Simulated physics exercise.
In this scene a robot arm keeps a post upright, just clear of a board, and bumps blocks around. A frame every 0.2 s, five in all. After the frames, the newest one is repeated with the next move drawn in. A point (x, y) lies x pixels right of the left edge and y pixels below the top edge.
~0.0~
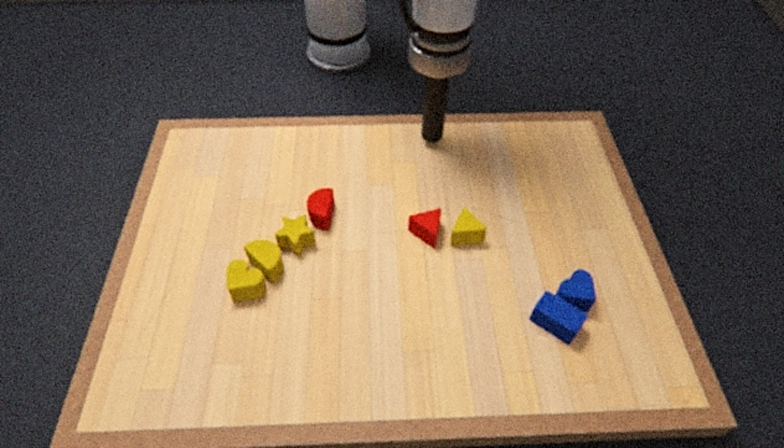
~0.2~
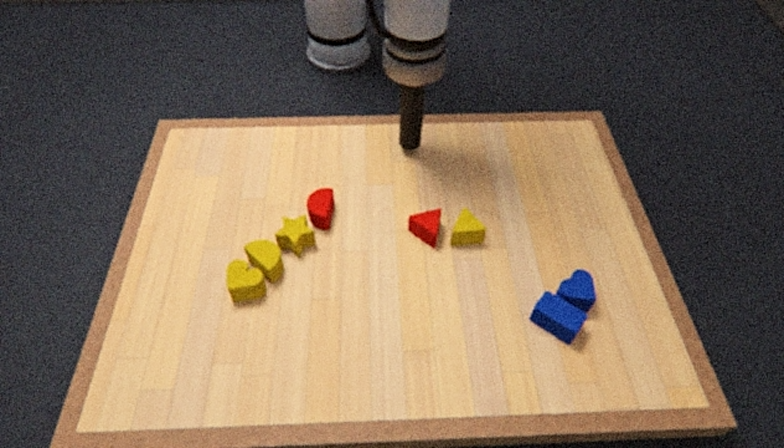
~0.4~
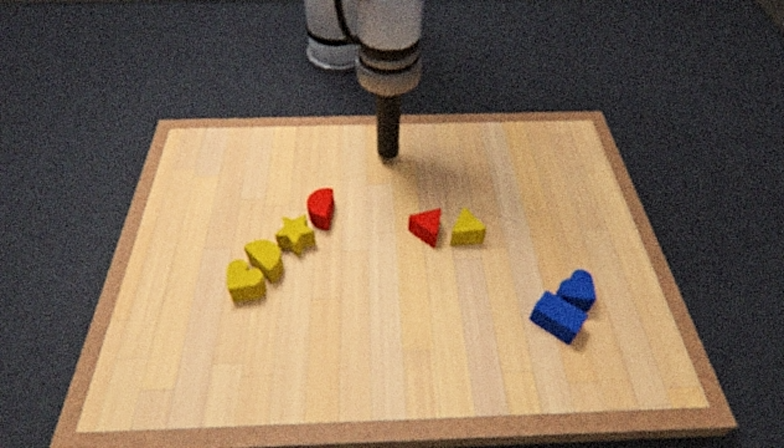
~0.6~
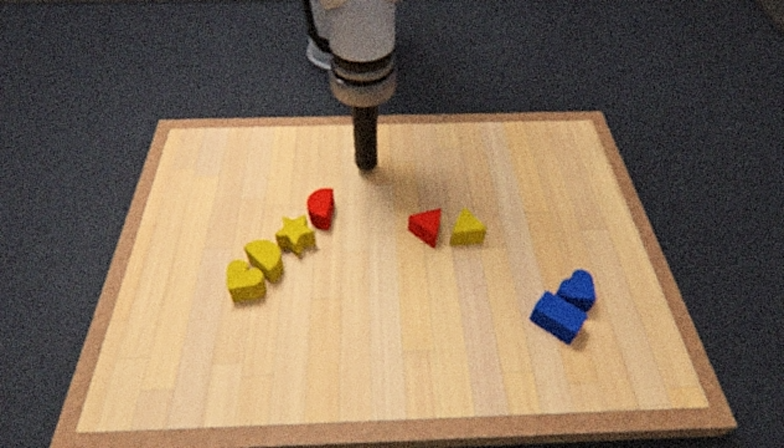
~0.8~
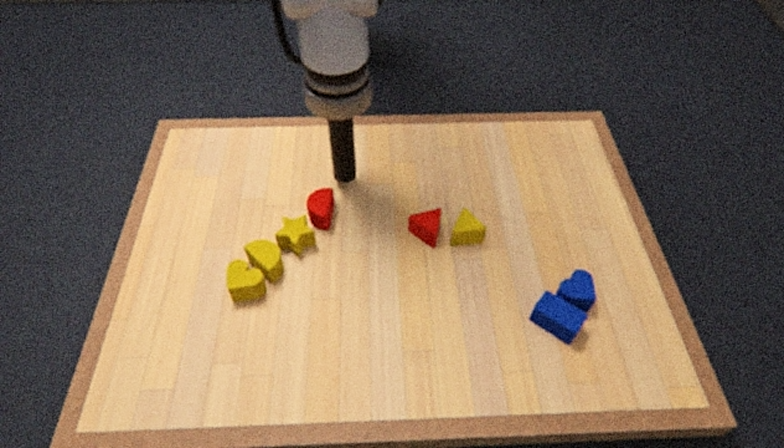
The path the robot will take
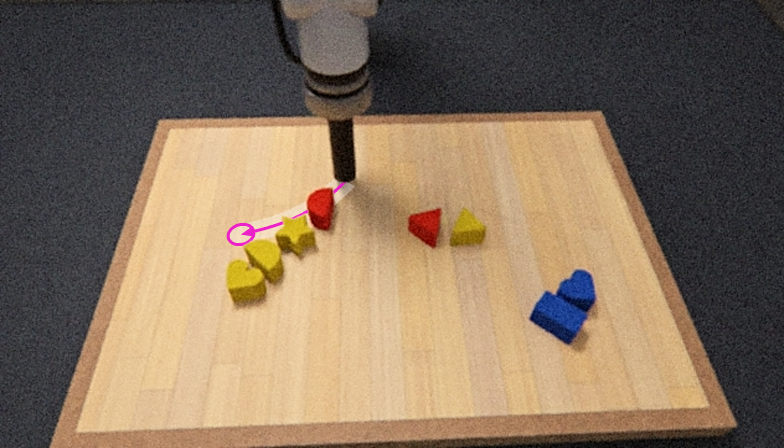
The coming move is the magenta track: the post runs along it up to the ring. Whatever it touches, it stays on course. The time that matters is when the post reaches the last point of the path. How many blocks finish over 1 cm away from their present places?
My forecast: 2.
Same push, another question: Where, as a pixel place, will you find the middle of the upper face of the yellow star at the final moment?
Roughly at (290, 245).
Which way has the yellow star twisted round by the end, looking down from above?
Answer: With the clock.
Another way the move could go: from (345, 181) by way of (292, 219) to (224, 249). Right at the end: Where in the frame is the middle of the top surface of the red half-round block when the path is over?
It will end up at (310, 223).
The line goes from (345, 181) via (318, 204) and (283, 223), ending at (241, 234).
On the path given first. One third of the way, post (317, 198); yellow star (287, 237), turned 20° clockwise; red half-round block (311, 216), turned 20° anticlockwise.
Two thirds of the way, post (281, 216); yellow half-round block (261, 253); yellow star (290, 245), turned 35° clockwise; red half-round block (307, 226), turned 75° anticlockwise.
At the end, post (239, 228); yellow heart-shaped block unmoved; yellow half-round block (261, 253); yellow star (290, 245), turned 35° clockwise; red half-round block (307, 226), turned 75° anticlockwise.
